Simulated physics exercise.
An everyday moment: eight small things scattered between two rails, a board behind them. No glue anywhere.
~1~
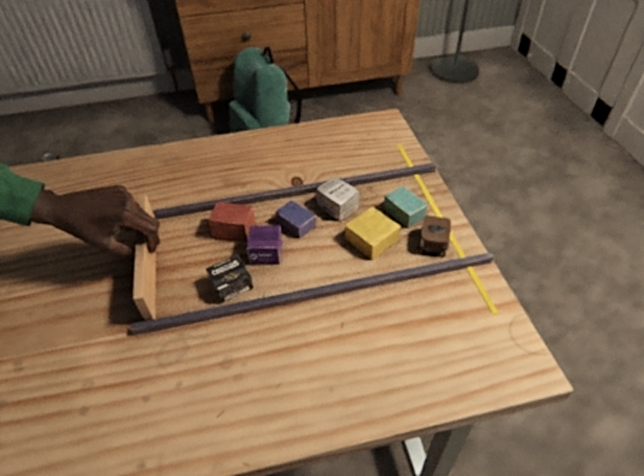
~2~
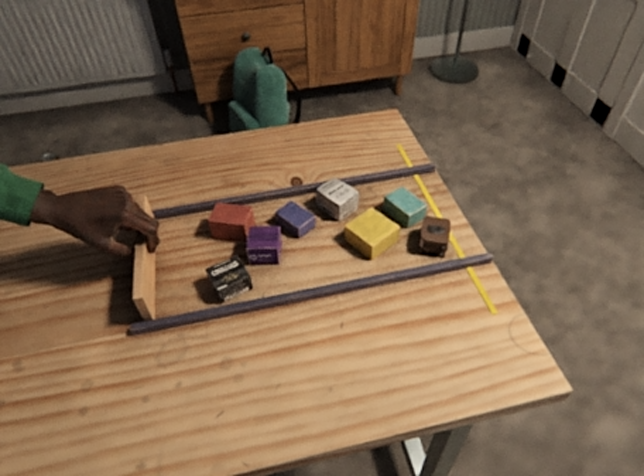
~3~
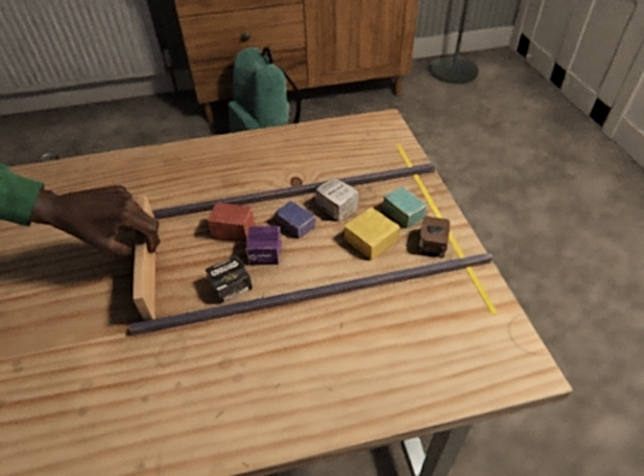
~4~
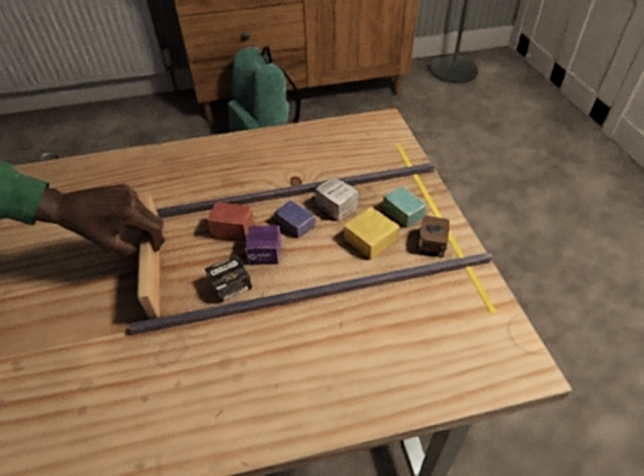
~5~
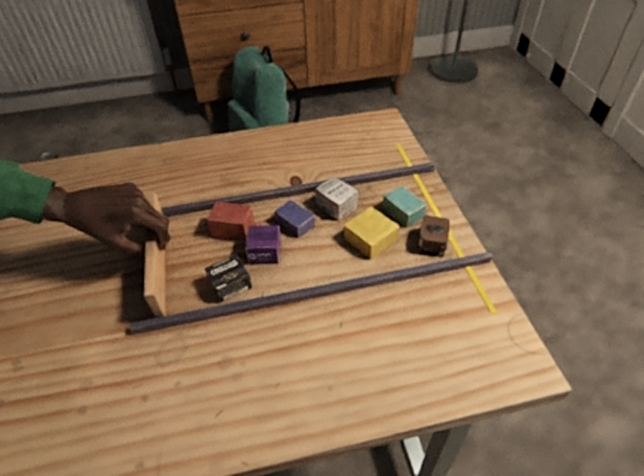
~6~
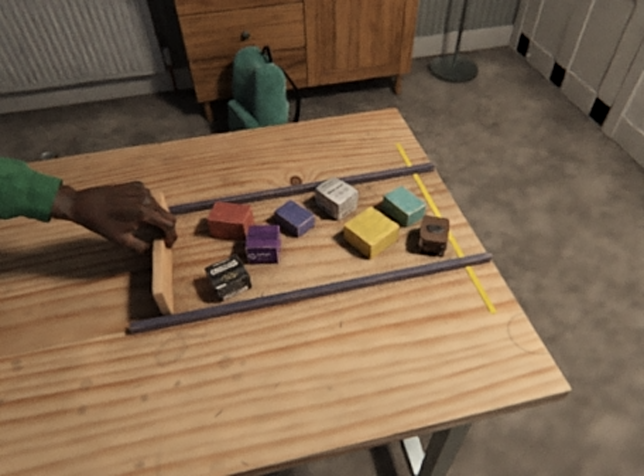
A hand slides a wooden board slightly right between two rails, toward scattered small blocks.
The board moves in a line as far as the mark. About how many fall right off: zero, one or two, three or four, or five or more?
As it turns out, the number that fall off is five or more.
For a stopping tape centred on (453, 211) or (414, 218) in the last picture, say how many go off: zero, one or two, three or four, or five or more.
For each place: Five or over; either three or four.
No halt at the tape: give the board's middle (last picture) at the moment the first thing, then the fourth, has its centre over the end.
First at (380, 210), next at (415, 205).
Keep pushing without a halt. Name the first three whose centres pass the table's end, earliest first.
In order: The brown case, then the turquoise block, then the white box.
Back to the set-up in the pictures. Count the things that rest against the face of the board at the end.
3 of them.
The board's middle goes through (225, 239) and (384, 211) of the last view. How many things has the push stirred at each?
The counts are 2 and 8.
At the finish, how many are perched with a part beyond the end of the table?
3 of them.
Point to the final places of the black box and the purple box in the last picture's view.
The black box stops around (472, 235); the purple box around (457, 210).
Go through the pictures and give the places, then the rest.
The first picture shows brown case (435, 236); turquoise block (405, 207); yellow block (372, 233); board (146, 255); tape (439, 215).
The second picture shows turquoise block (405, 207); black box (229, 279).
The third picture shows yellow block (371, 233); board (146, 255).
The fourth picture shows brown case (434, 236); blue block (294, 219).
The fifth picture shows turquoise block (404, 206); purple box (264, 245).
The sixth picture shows brown case (434, 236); turquoise block (404, 206); yellow block (371, 232); board (163, 251); tape (438, 214).
Early on, none off yet; brown case at rest near (434, 236); turquoise block at rest near (404, 206); yellow block at rest near (371, 232).
A while later, none off yet; brown case at rest near (434, 236); turquoise block moving near (409, 207); yellow block travelled a little near (388, 232).
Further along, none off yet; brown case leaning well over near (496, 251); turquoise block leaning well over near (473, 206); yellow block travelled well along near (455, 220).
Finally, the number that fall off is five or more; lost, blue block, white box, yellow block, turquoise block and brown case.
